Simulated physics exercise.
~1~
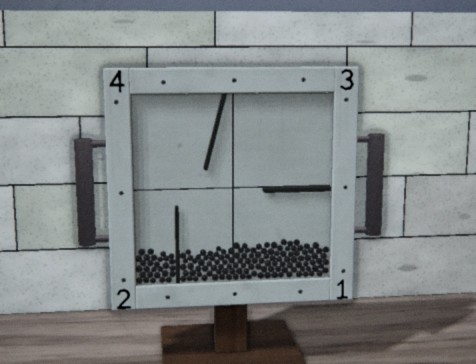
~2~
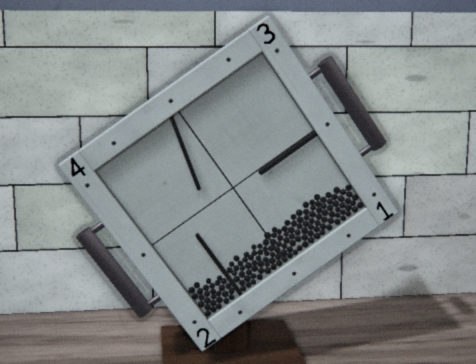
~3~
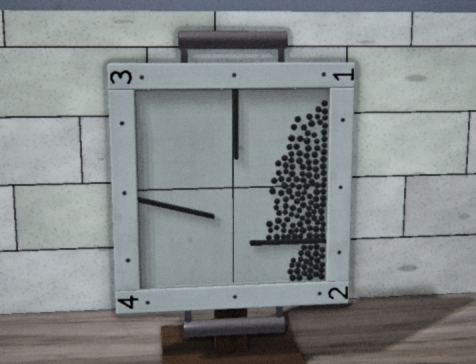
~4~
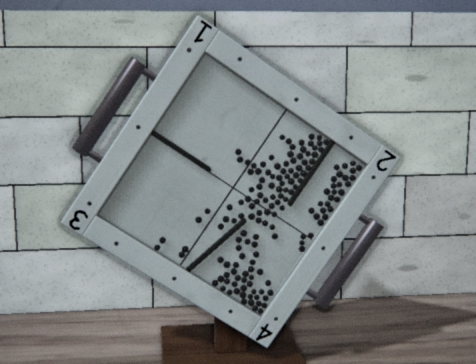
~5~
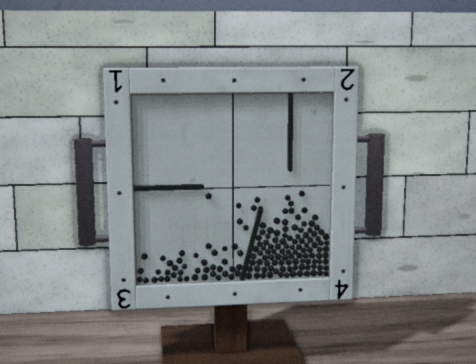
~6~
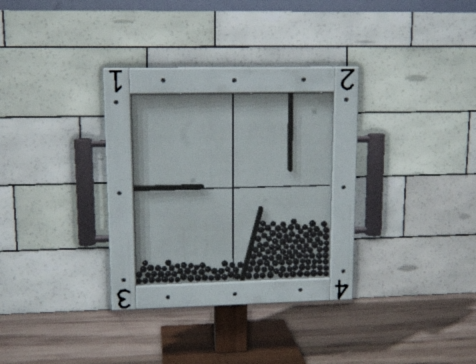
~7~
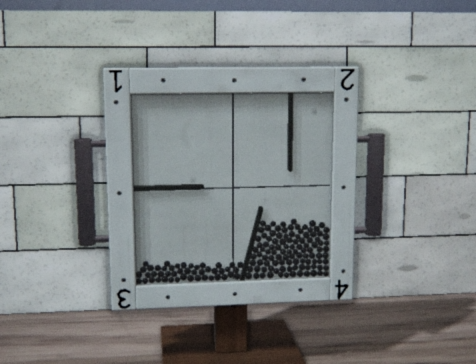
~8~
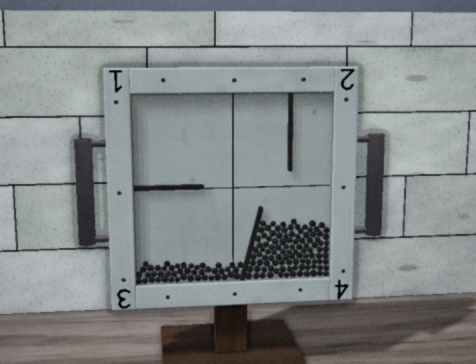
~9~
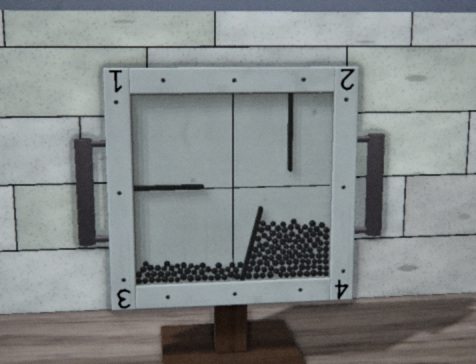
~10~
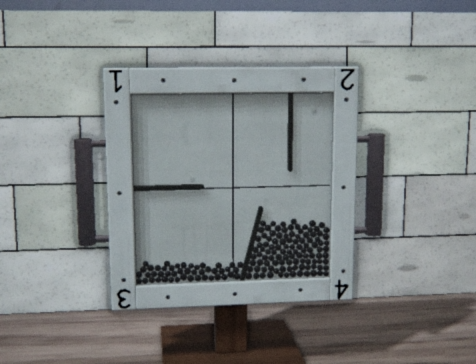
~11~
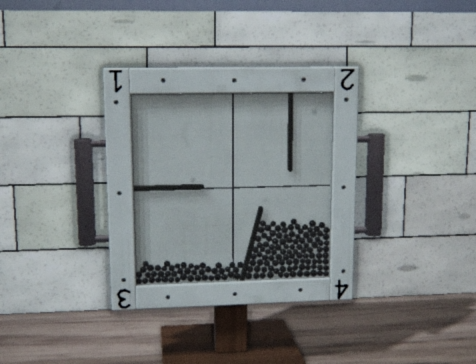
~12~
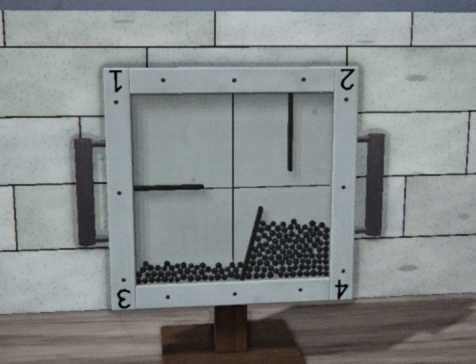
A square case of small black beads turned counterclockwise through half a circle, sending them sliding along one side and tumbling past thin dark bars, until they settled along the bottom, piled higher right of a slanted bar than left, and everything stayed still.
